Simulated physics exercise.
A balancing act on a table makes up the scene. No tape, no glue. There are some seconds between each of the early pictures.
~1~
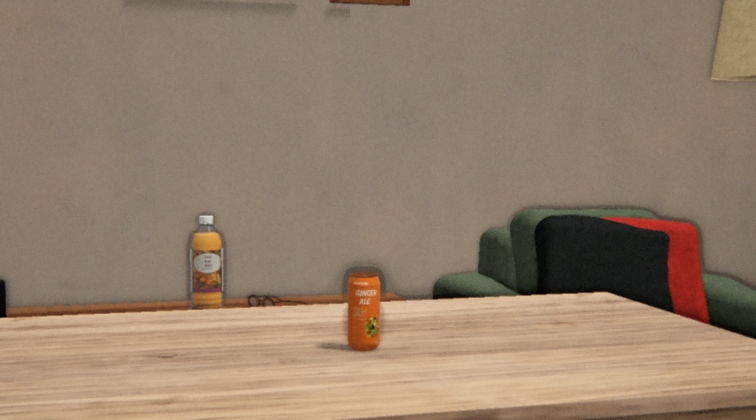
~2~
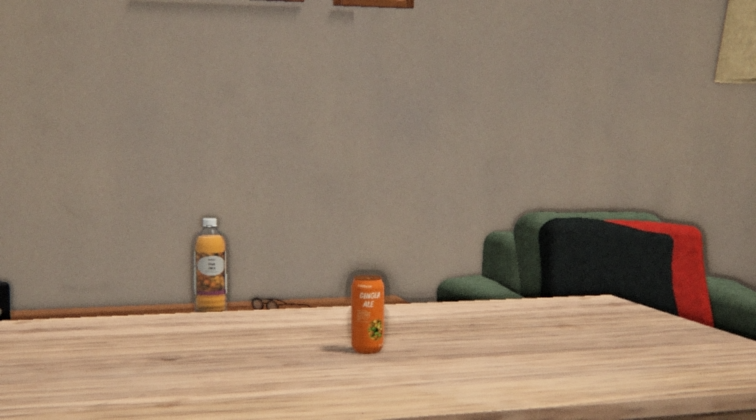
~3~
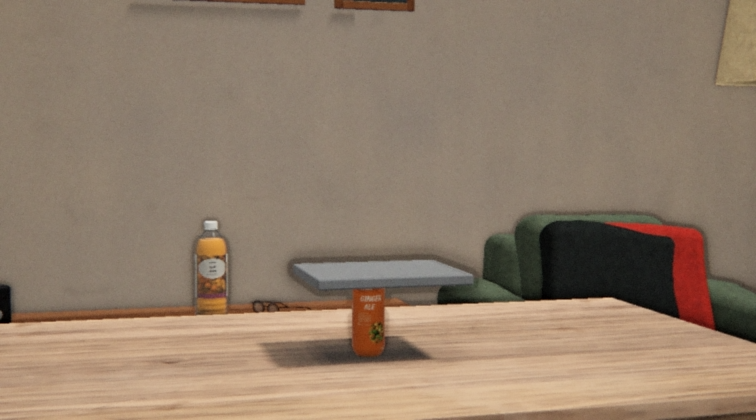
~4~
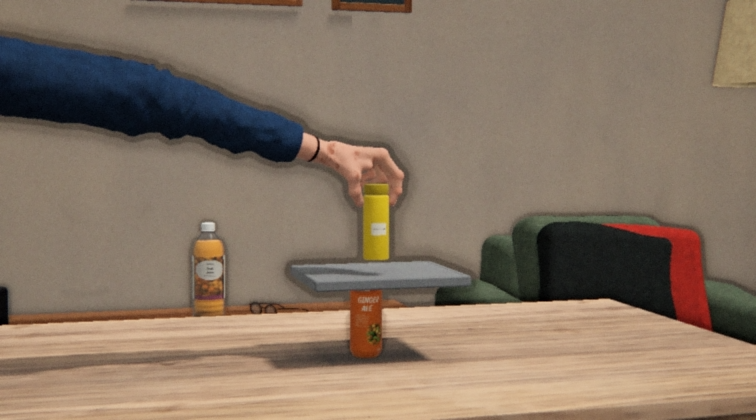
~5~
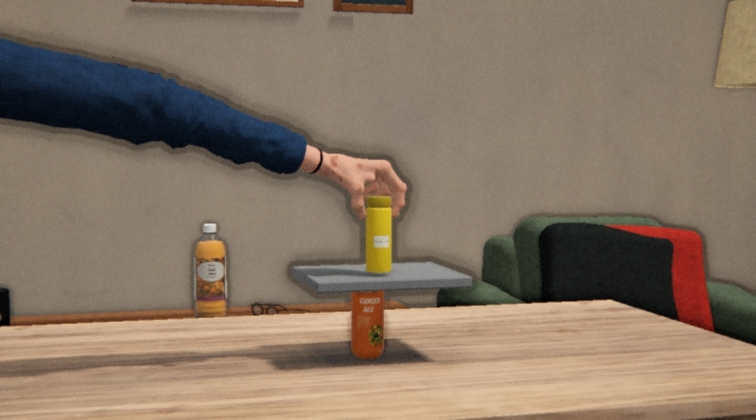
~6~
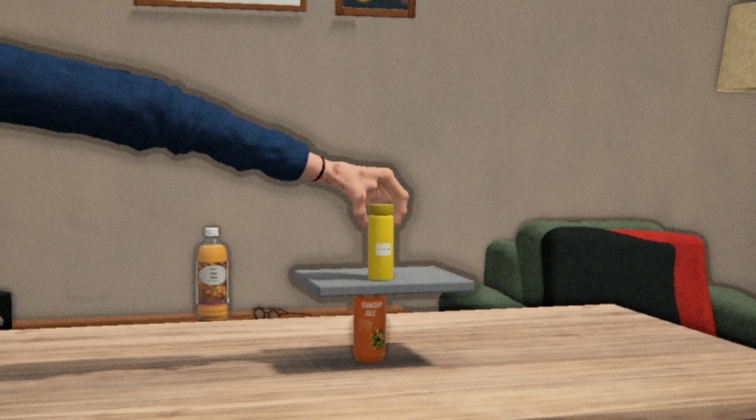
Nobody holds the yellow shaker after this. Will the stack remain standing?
Yes.
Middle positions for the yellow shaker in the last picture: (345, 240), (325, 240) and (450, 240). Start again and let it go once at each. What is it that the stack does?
Try 1: Stands; try 2: Stands; try 3: Topples.
Then, 0.20 s after the last picture, nothing has stirred.
Then, 0.70 s after the last picture, yellow shaker resting near (381, 242).
At rest, all 3 in place. Seen from the same camera at the end, yellow shaker near (381, 242). The stack stays up.
